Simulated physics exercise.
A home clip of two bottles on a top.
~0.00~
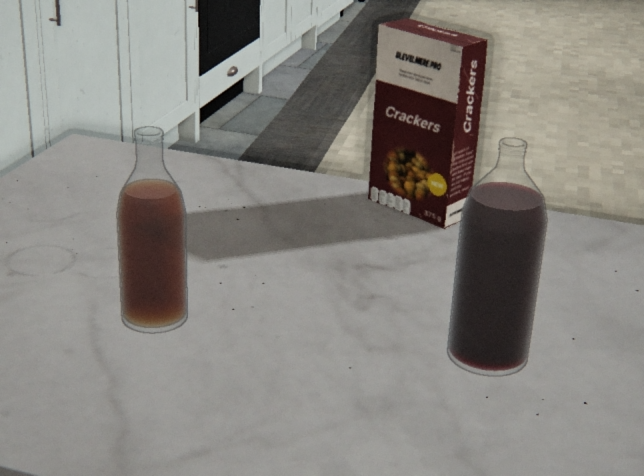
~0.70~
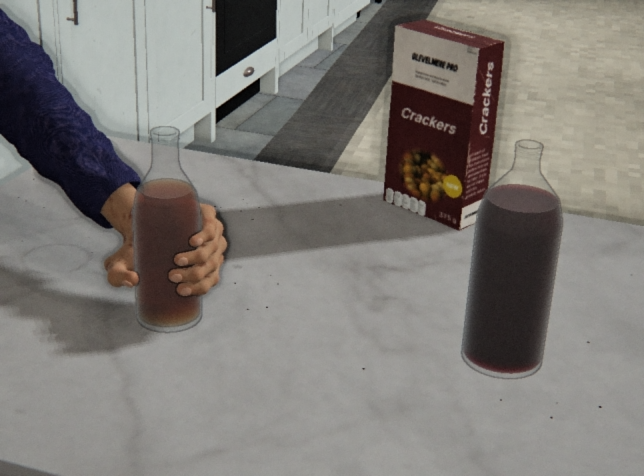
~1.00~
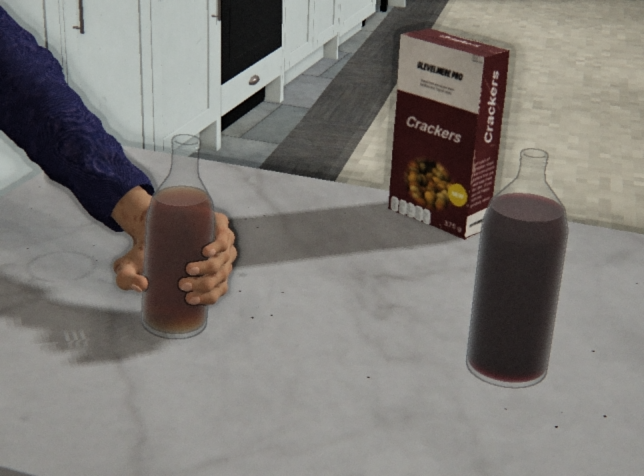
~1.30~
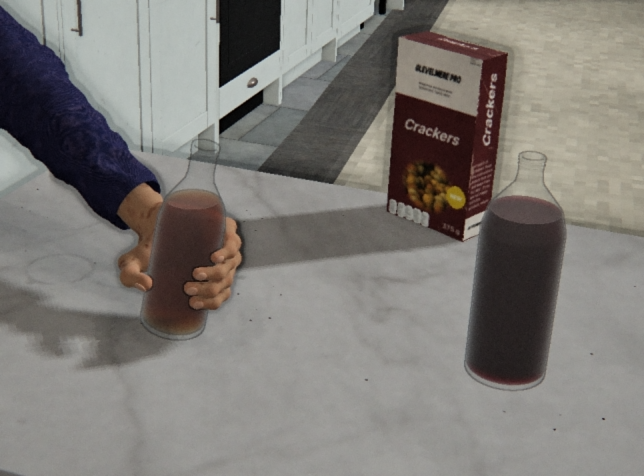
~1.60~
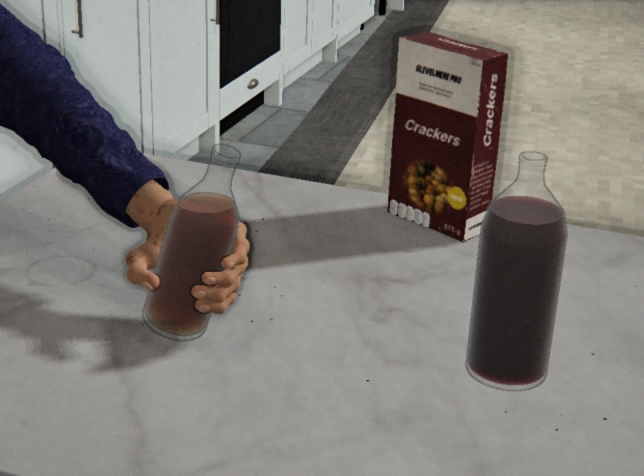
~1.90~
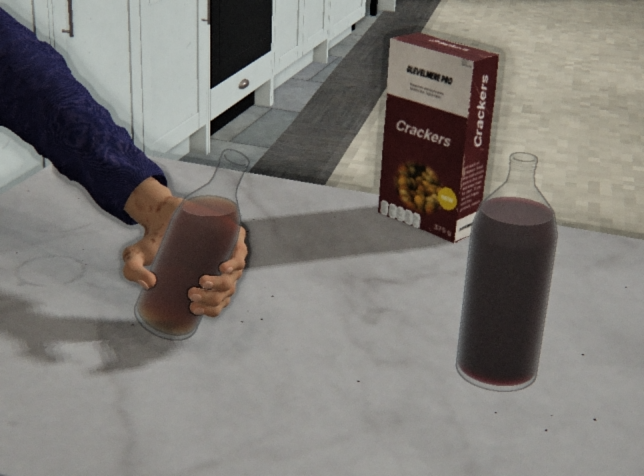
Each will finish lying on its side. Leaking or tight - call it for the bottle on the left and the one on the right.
Left bottle: Leaking; right bottle: Leaking.
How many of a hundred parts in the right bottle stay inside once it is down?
Share retained: Approx. 40 per cent.
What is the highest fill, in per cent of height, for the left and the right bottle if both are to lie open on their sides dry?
Roughly 22 % and 28 %.
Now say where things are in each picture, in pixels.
Both stand upright; left bottle (152, 225) about two thirds full, open; right bottle (500, 251) about three quarters full, open, in the first frame.
A hand takes the left bottle; left bottle about two thirds full, surface at (166, 189); right bottle about three quarters full, surface at (522, 199), in the second frame.
The left bottle leans; left bottle (180, 232) about two thirds full; right bottle (520, 262) about three quarters full, in the third frame.
The left bottle leans; left bottle about two thirds full, surface at (195, 201); right bottle about three quarters full, surface at (526, 211), in the fourth frame.
The left bottle leans; left bottle (200, 236) about two thirds full; right bottle (520, 265) about three quarters full, in the fifth frame.
The left bottle leans; left bottle (200, 239) tipped 20°, open; right bottle about three quarters full, surface at (517, 212), open, in the sixth frame.
By 2.6 s, the left bottle is nearly down; left bottle, dry at the neck.
By 3.6 s, the left bottle lies flat; left bottle, some has come out.
By 6.5 s, both lie flat; left bottle, some has come out; right bottle, some has come out.
